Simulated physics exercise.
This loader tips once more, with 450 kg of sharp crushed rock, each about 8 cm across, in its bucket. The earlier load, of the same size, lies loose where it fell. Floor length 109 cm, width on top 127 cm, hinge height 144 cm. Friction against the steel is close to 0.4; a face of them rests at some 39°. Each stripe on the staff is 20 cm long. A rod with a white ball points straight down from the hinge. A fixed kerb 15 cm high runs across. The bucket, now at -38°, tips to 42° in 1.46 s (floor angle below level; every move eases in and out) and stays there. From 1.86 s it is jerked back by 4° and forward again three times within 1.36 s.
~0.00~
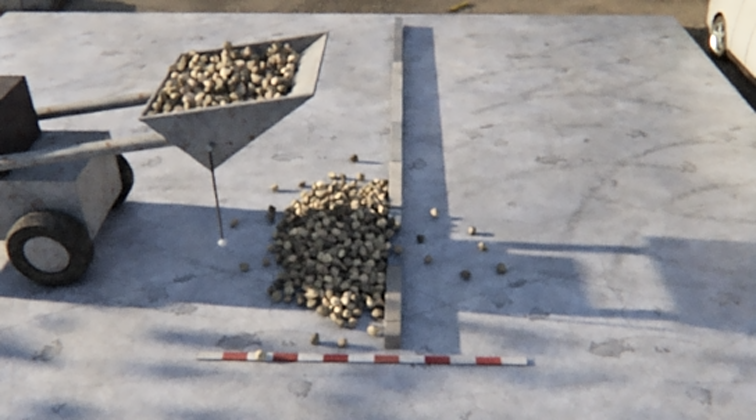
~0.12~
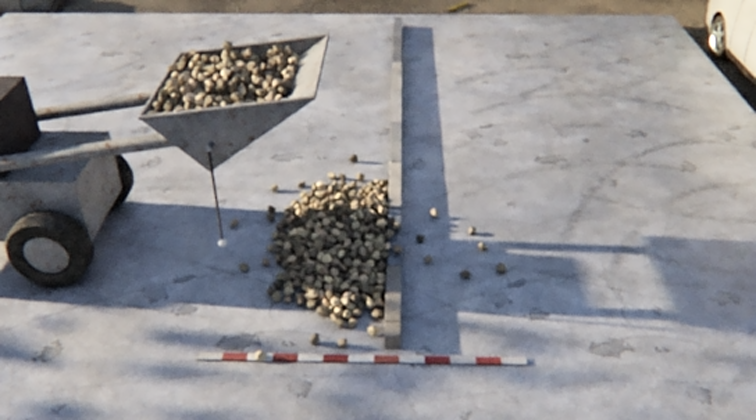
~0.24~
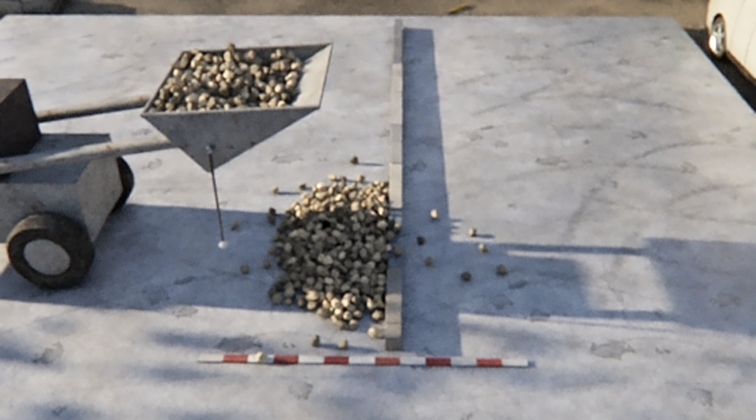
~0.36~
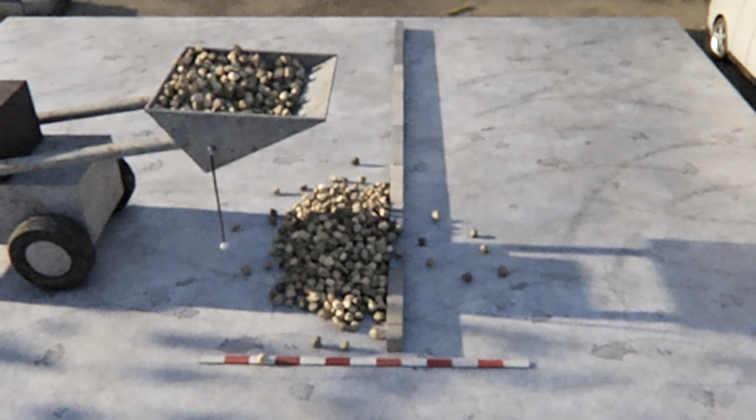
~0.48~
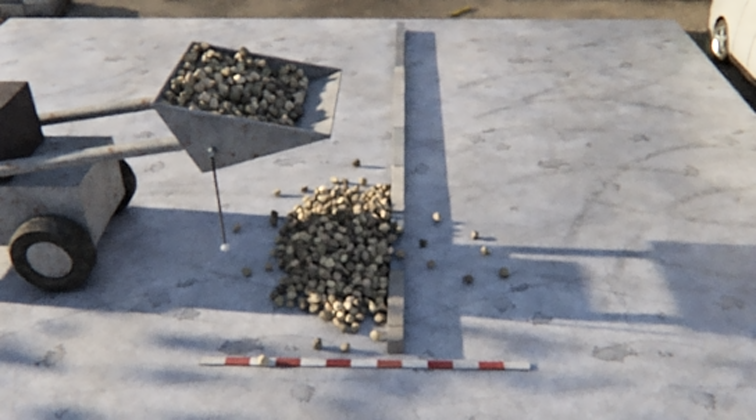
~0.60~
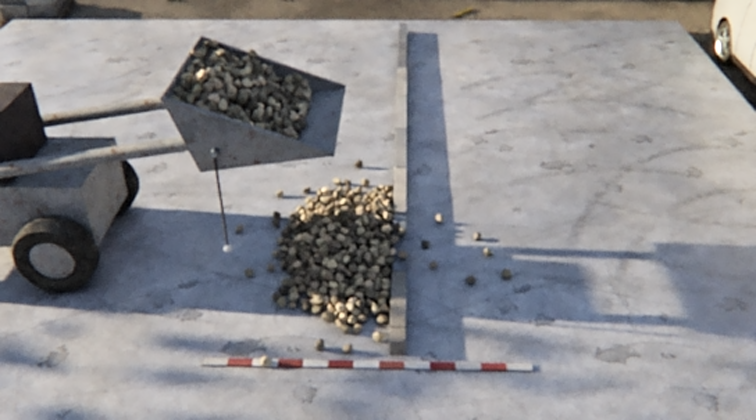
A grey loader bucket full of brown and grey stones hangs at left over a sunlit pale concrete yard, seen from above. Below it, a loose stone pile rests against a narrow kerb, with a few strays beyond, a red-and-white staff in front and a white vehicle at top right. The bucket tilts smoothly forward, its lip lowering and its stones staying inside, while the camera drifts very slightly.
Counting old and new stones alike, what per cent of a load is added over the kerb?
About 14 per cent.
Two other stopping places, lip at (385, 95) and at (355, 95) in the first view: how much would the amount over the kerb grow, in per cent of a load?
First some 75, then 50 per cent.
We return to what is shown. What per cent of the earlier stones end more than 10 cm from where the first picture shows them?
Roughly 0 per cent of them.
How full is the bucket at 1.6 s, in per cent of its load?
Roughly 60 per cent is still inside.
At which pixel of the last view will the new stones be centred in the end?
Near (361, 231).
After 1.1 s the floor is at 30°; in per cent of one load, 100 in the bucket, 99 on this side of the kerb, 1 over the kerb; the foremost stones are at (455, 252).
After 1.6 s the floor is at 42°; in per cent of one load, 62 in the bucket, 137 on this side of the kerb, 1 over the kerb; the foremost stones are at (455, 252).
After 3.7 s the floor is at 42°; in per cent of one load, 0 in the bucket, 186 on this side of the kerb, 15 over the kerb; the foremost stones are at (503, 258).
After 6.4 s the floor is at 42°; in per cent of one load, 0 in the bucket, 186 on this side of the kerb, 15 over the kerb; the foremost stones are at (503, 258). Net gain over the kerb, 14.
